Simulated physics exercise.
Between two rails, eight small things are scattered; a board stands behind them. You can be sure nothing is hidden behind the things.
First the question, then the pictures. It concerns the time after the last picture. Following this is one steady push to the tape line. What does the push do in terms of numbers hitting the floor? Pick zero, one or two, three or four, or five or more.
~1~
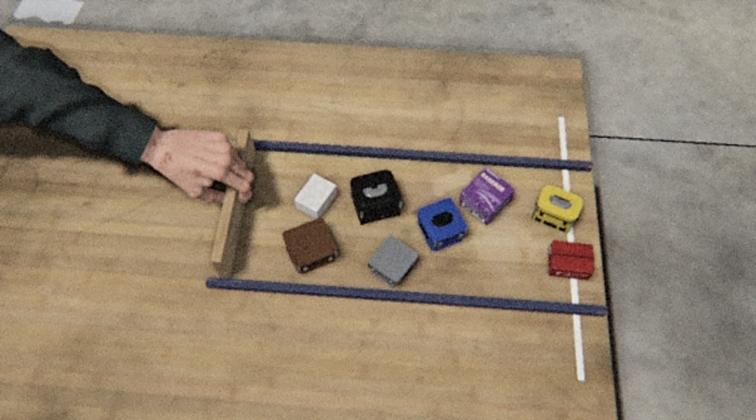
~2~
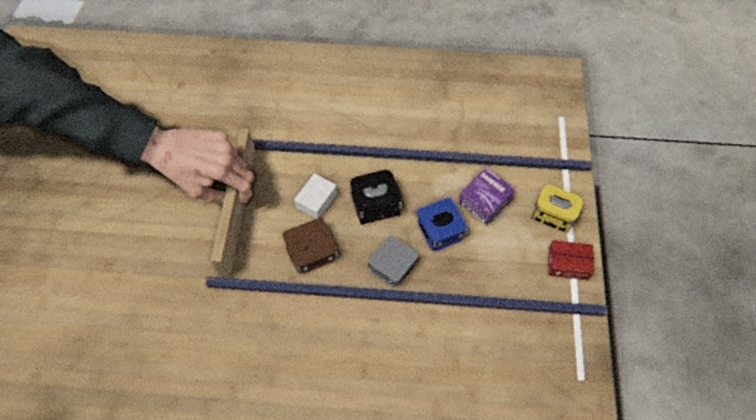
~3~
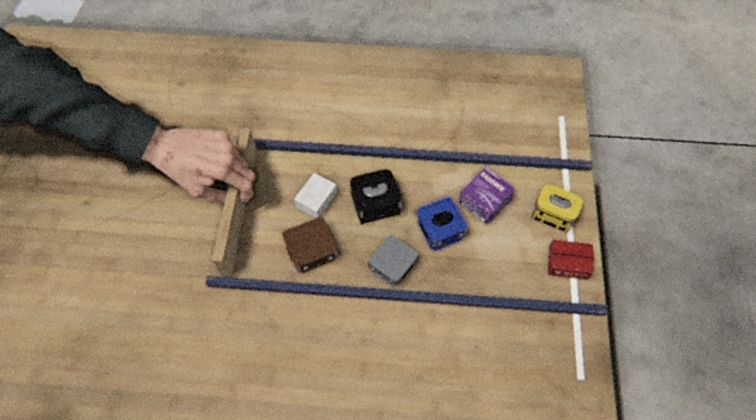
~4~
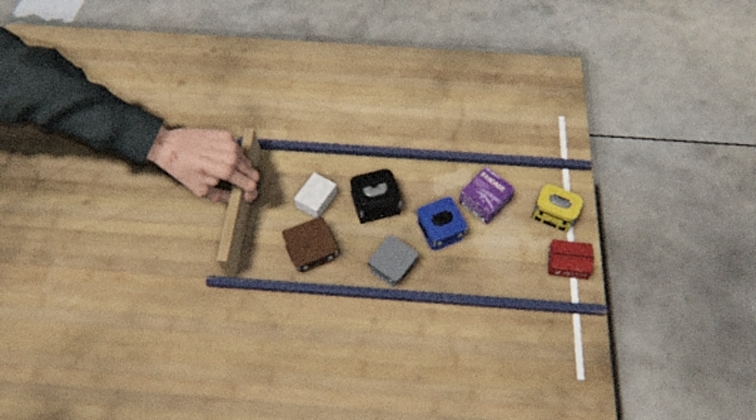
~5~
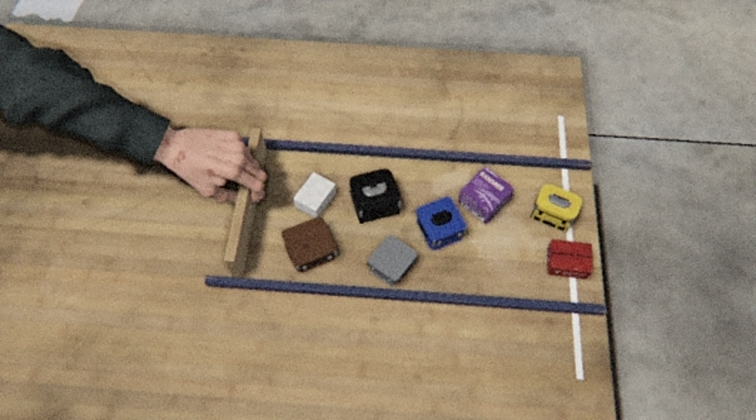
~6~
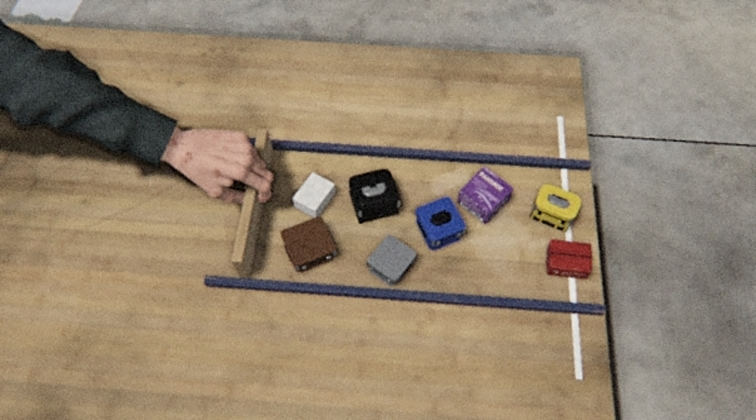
It sends five or more to the floor.
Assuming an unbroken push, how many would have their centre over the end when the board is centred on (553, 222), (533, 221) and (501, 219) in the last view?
6; 4; 2.
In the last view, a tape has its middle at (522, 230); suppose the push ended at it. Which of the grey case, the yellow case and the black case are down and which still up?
The grey case stays put; the yellow case topples down; the black case stays put.
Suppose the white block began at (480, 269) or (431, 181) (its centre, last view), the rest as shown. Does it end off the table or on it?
Taking the two places in turn: It fails to stay, then it doesn't drop.
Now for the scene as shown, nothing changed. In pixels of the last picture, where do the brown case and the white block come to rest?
They come to rest around (596, 275) and (582, 210).
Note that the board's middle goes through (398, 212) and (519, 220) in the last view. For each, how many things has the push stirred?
I make it 6 at the first spot and 8 at the other.
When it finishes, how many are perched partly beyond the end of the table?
The tally is 1.
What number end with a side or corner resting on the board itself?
Looks like 2 of them, all told.
Early on, none off yet; red box at rest near (569, 259); yellow case at rest near (555, 208); purple box at rest near (485, 195).
A while later, none off yet; red box travelled about its own width near (603, 269); yellow case travelled about its own width near (599, 214); purple box travelled well along near (560, 185).
Finally, the number that fall off is five or more; lost, black case, grey case, blue case, purple box, yellow case and red box.
